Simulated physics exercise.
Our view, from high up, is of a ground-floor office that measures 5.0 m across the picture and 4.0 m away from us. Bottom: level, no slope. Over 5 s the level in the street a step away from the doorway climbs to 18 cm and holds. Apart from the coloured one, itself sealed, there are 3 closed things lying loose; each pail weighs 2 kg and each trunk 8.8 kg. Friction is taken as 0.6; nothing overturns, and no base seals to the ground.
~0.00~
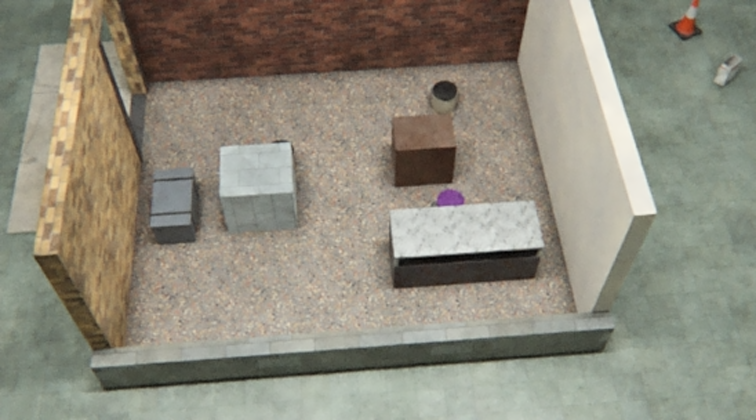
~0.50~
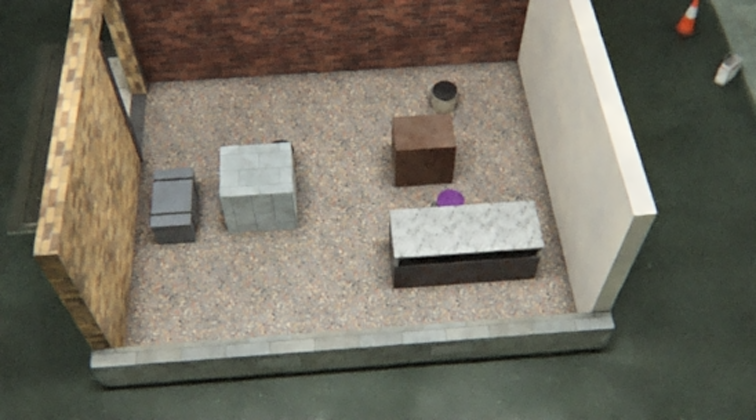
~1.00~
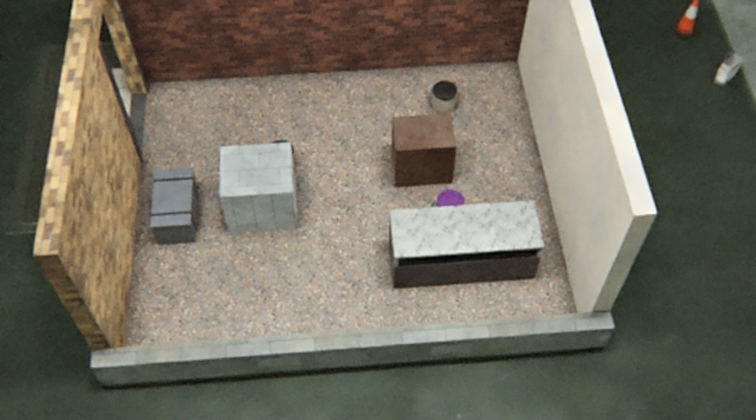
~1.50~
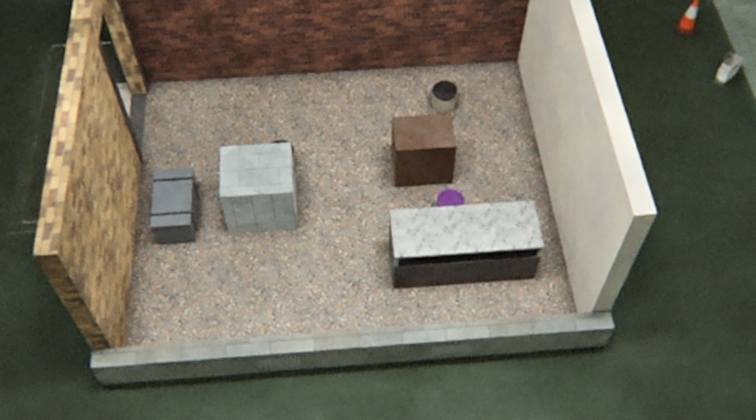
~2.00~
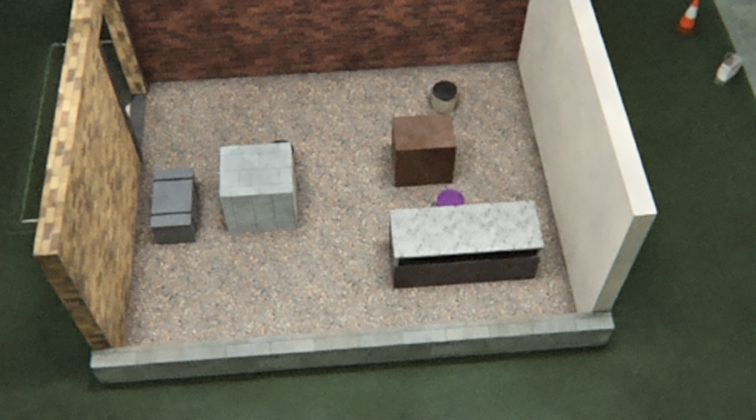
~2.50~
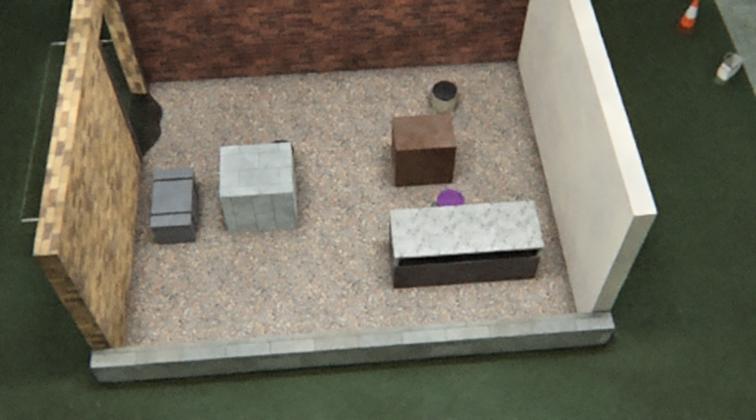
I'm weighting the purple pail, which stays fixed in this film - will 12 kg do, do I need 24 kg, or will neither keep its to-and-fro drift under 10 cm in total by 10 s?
12 kg will do.
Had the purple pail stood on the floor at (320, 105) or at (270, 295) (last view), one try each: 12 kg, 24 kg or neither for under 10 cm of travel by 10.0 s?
Well, at the first spot either weight will do, and at the second either weight will do.
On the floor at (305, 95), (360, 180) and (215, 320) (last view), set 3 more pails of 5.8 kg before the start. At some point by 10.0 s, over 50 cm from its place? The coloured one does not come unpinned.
One by one: Too far, not far enough and not far enough.
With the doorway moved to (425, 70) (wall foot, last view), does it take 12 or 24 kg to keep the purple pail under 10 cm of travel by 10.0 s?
In that setup the first mass works.
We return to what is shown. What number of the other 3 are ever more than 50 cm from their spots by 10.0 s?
2.
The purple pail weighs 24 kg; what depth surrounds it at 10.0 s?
Roughly 5 cm.
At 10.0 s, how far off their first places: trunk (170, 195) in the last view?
In that order: 0 centimetres.
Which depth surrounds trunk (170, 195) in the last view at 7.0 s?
1 cm.
After 3.5 s the purple pail would be 0 cm from its start with 12 kg and 0 cm from its start with 24 kg; 0 cm of water round it then.
After 4.5 s the purple pail would be 0 cm from its start with 12 kg and 0 cm from its start with 24 kg; 0 cm of water round it then.
After 7.0 s the purple pail would be 0 cm from its start with 12 kg and 0 cm from its start with 24 kg; 0 cm of water round it then.
After 10.0 s the purple pail would be 0 cm from its start with 12 kg and 0 cm from its start with 24 kg; 5 cm of water round it then.
